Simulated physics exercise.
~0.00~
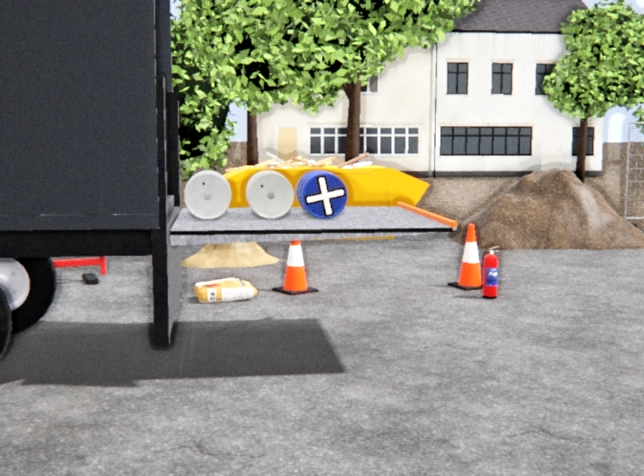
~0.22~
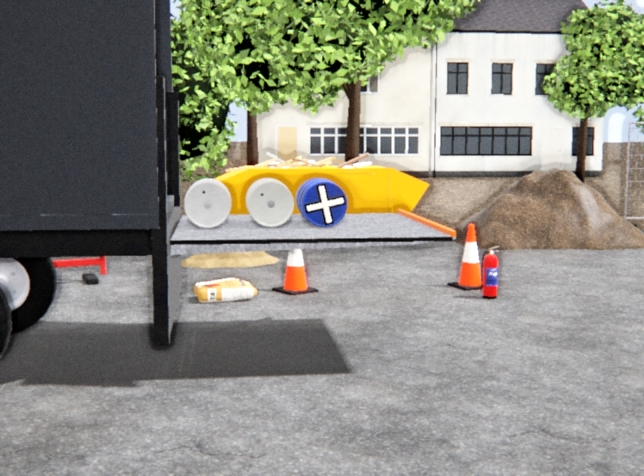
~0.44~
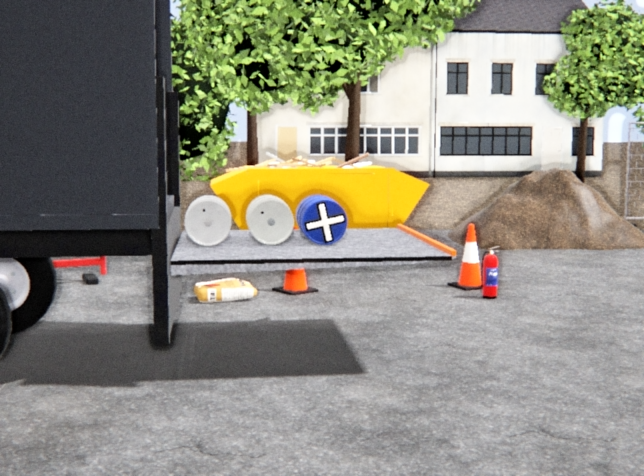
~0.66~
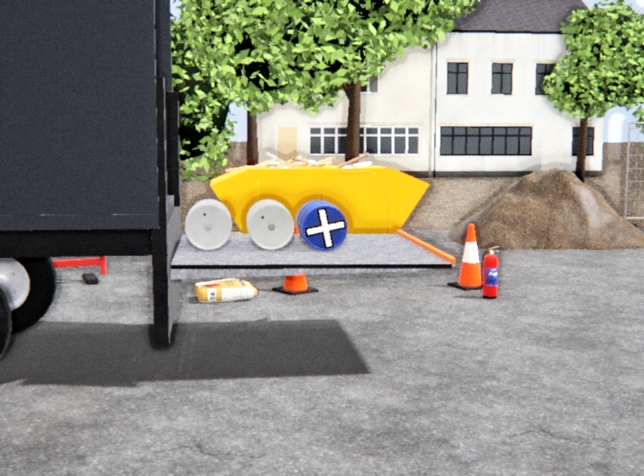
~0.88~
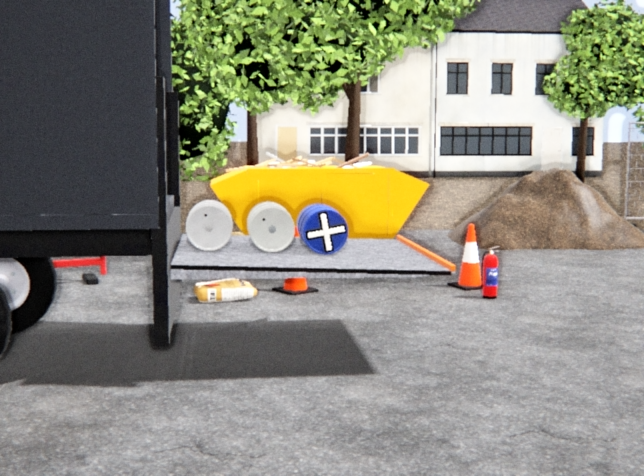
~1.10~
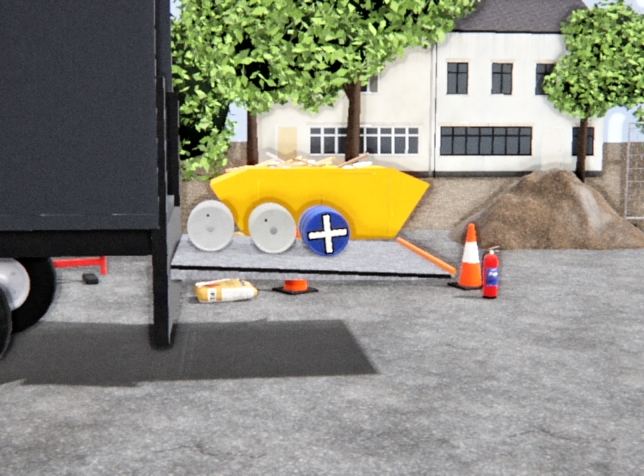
A grey tail-lift plate behind a dark truck body, seen from the side across a tarmac yard with trees and a pale building beyond, carries two grey kegs and, to their right, a blue one with a white cross. A yellow skip, a sand heap, orange-and-white cones and a red extinguisher stand around. The plate lowers a short way, then tilts slightly down to the right, while the camera stays still.
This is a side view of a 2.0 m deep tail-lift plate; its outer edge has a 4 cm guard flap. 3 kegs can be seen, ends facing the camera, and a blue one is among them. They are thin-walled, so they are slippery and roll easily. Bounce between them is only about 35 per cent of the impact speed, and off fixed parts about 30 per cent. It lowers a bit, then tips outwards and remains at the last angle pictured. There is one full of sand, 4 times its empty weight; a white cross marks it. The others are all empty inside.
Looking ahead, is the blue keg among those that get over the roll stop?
Result for blue - it is kept back.
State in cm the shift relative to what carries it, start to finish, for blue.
Blue ends up 70 from where it began.
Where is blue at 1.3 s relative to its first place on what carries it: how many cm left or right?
Blue 5 right.
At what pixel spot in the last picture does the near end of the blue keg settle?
Roughly (416, 237).
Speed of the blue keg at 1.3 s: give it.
Close to 0.1 m/s at that moment.
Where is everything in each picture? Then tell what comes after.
The first picture shows blue (325, 196); plate level; stop at (454, 225); white cross at (325, 196).
The second picture shows blue (325, 204); plate level.
The third picture shows blue (325, 222); plate level.
The fourth picture shows blue (325, 228); plate tilted 1°; stop at (454, 261).
The fifth picture shows blue (326, 232); plate tilted 2°.
The sixth picture shows blue (327, 234); plate tilted 3°; stop at (453, 272).
Then, 1.3 s in, blue is on the plate, 80 cm from the stop, rolling right; 0 over the stop so far.
Then, 1.5 s in, blue is on the plate, 75 cm from the stop, rolling right; 0 over the stop so far.
Then, 2.6 s in, blue is on the plate, 45 cm from the stop, rolling right; 0 over the stop so far.
In the end (4.7 s), blue is on the plate, 10 cm from the stop; 0 over the stop so far.
